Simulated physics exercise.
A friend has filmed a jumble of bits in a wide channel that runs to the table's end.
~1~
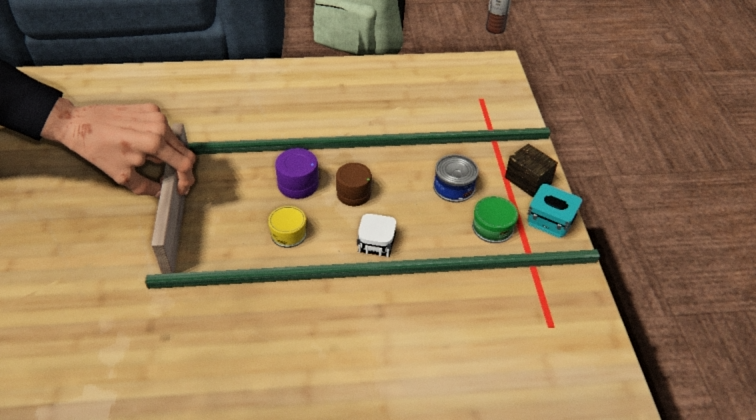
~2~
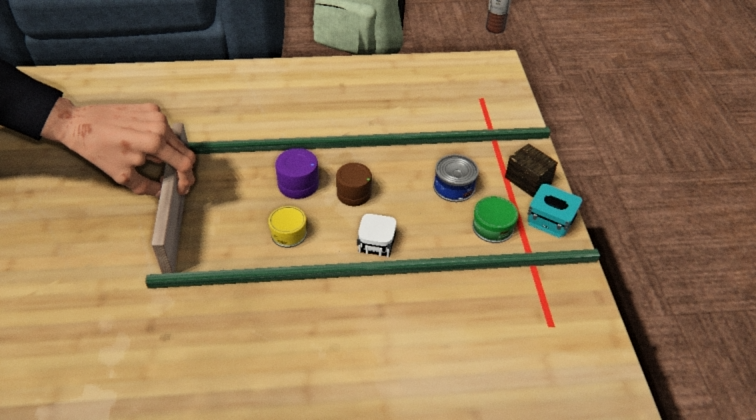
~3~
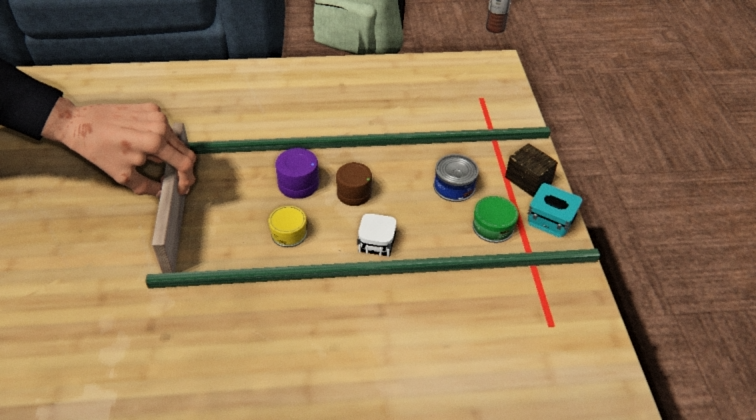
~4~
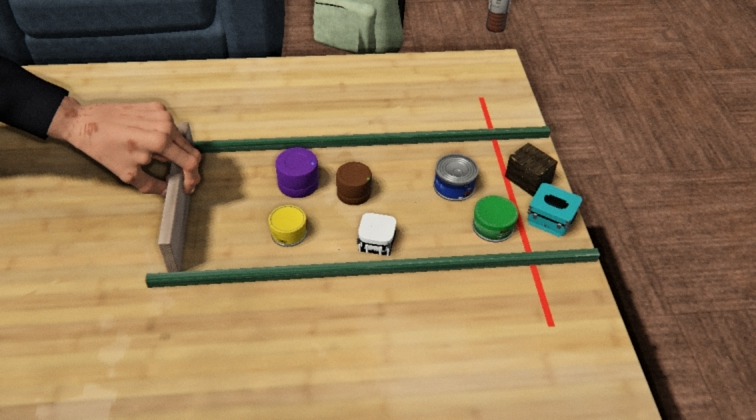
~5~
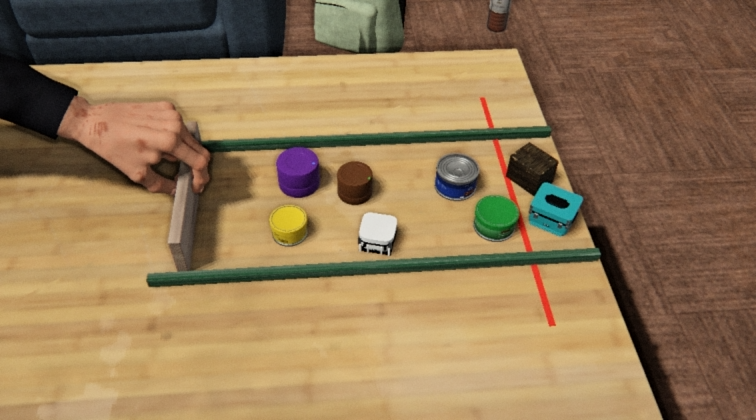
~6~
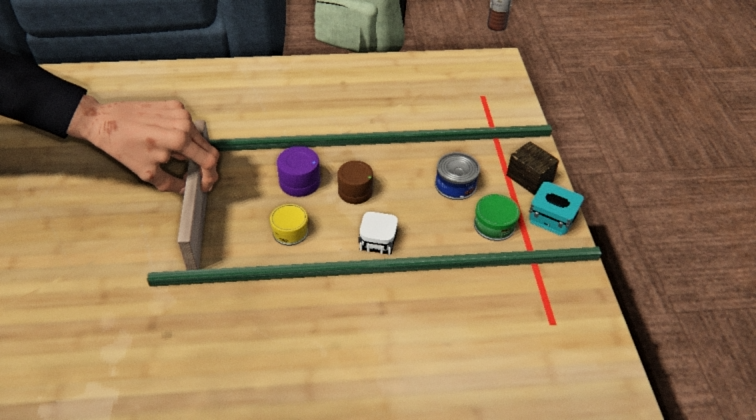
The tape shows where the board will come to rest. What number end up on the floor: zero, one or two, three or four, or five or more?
The number that fall off is one or two.
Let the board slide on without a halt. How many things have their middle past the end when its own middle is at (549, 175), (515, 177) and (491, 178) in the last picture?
The counts: 4, 2 and 2.
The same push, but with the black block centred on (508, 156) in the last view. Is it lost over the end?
Then it stays on.
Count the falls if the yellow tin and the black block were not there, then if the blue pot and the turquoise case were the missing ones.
First 1, then 0.
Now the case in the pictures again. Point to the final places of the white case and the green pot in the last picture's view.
First (545, 237), then (579, 223).
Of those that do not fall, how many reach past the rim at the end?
Overhanging: 2.
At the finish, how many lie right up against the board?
4 of them.
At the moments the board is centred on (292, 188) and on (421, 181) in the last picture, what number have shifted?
The counts are 2 and 5.
A little later, none off yet; turquoise case at rest near (555, 209); black block at rest near (532, 168); green pot at rest near (496, 218).
Next, none off yet; turquoise case moving near (566, 209); black block moving near (543, 166); green pot shifted a little near (521, 219).
When it is over, the number that fall off is one or two; down, black block and turquoise case.
